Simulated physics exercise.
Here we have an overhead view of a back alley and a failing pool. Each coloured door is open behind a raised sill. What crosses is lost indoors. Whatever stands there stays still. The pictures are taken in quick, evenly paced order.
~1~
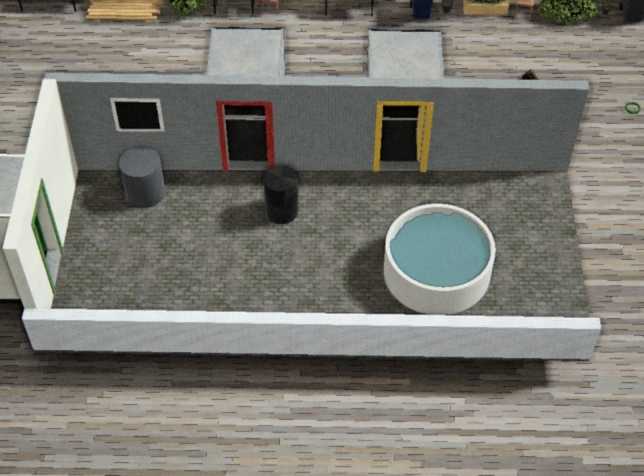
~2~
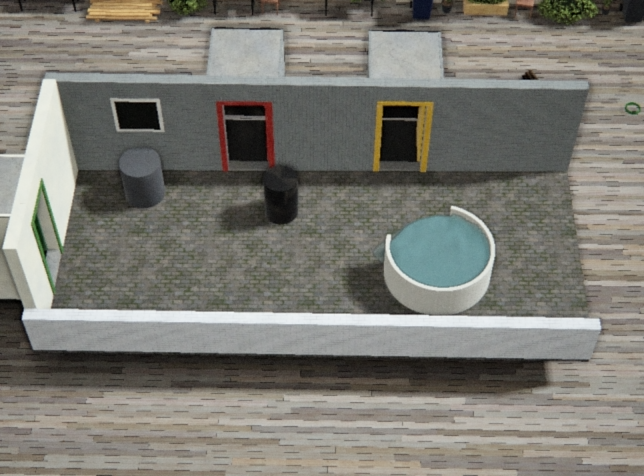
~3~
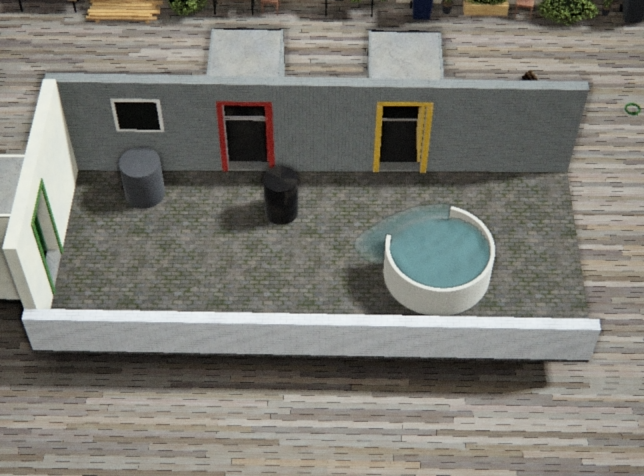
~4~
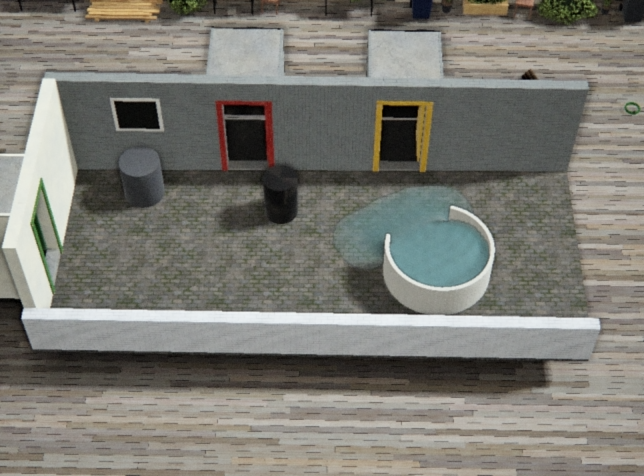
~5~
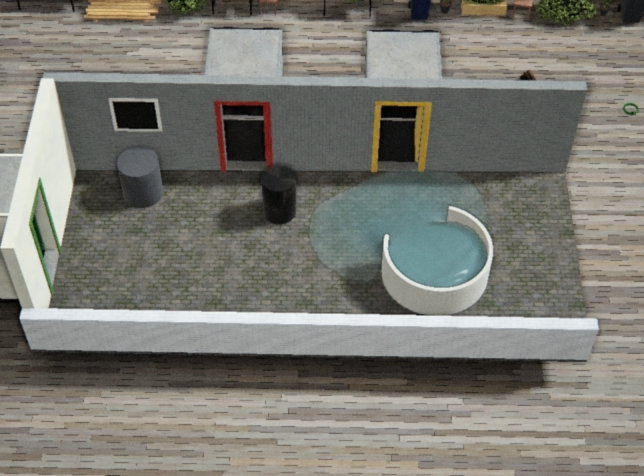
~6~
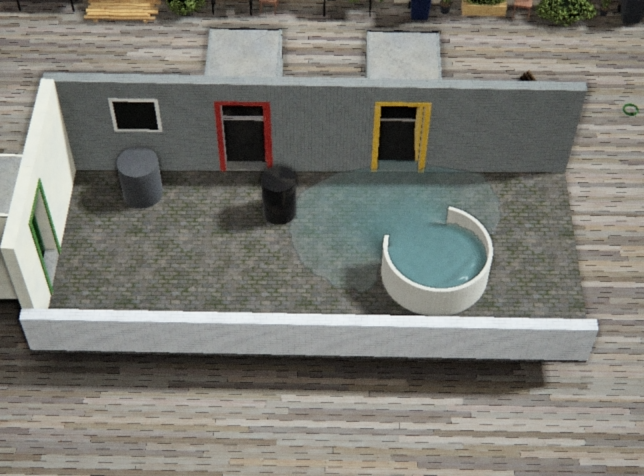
In a walled back alley seen from above, a round white tank of water stands whole near a grey wall with red and yellow doorways. A section of its far side disappears, leaving a gap, and water pours out, spreading across the paving toward the wall and leftward toward the black barrel.
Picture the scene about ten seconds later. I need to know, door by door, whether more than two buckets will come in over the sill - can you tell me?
Sure. At the yellow door, more than two will. At the green door, no more than two will. At the red door, more than two will.
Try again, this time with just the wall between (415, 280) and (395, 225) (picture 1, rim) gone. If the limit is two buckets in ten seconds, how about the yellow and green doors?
In short: Yellow falls short, green exceeds the limit.
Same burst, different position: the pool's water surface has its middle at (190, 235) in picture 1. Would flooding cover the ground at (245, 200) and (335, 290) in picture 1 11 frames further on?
The first spot is swamped and the second is untouched.
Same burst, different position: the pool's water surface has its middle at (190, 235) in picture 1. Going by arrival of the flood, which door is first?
The red one.
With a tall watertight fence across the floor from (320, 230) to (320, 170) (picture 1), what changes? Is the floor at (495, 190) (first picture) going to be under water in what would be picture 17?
Result at that point: Inundated.
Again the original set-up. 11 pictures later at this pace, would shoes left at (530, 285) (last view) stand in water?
Lab note - point status: Unflooded.
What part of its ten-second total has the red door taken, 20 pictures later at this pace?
It should be near 70 percent of the ten-second total.
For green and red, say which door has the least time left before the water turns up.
Answer: The red door.
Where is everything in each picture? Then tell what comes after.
The round tank at (440, 248) is whole and still, in the first frame.
Water pours out on the round tank's far side and has run to a hidden place, in the second frame.
The front is at a hidden place, out from the gap on the round tank's far side, in the third frame.
Water pours out on the round tank's far side and has run to (452, 191), in the fourth frame.
Water pours out on the round tank's far side and has run to (317, 213), in the fifth frame.
Water pours out on the round tank's far side and has run to (301, 200), in the sixth frame.
A moment on, water covers 25 % of the floor; the yellow door far over two buckets in, the green door not reached, the red door under two buckets in.
Next, water covers 35 % of the floor; the yellow door far over two buckets in, the green door not reached, the red door over two buckets in.
Then, water covers 60 % of the floor; the yellow door far over two buckets in, the green door wet at the sill, nothing in, the red door over two buckets in.
Later, water covers 70 % of the floor; the yellow door far over two buckets in, the green door wet at the sill, nothing in, the red door far over two buckets in.
In the end, water covers 70 % of the floor; the yellow door far over two buckets in, the green door wet at the sill, nothing in, the red door far over two buckets in.
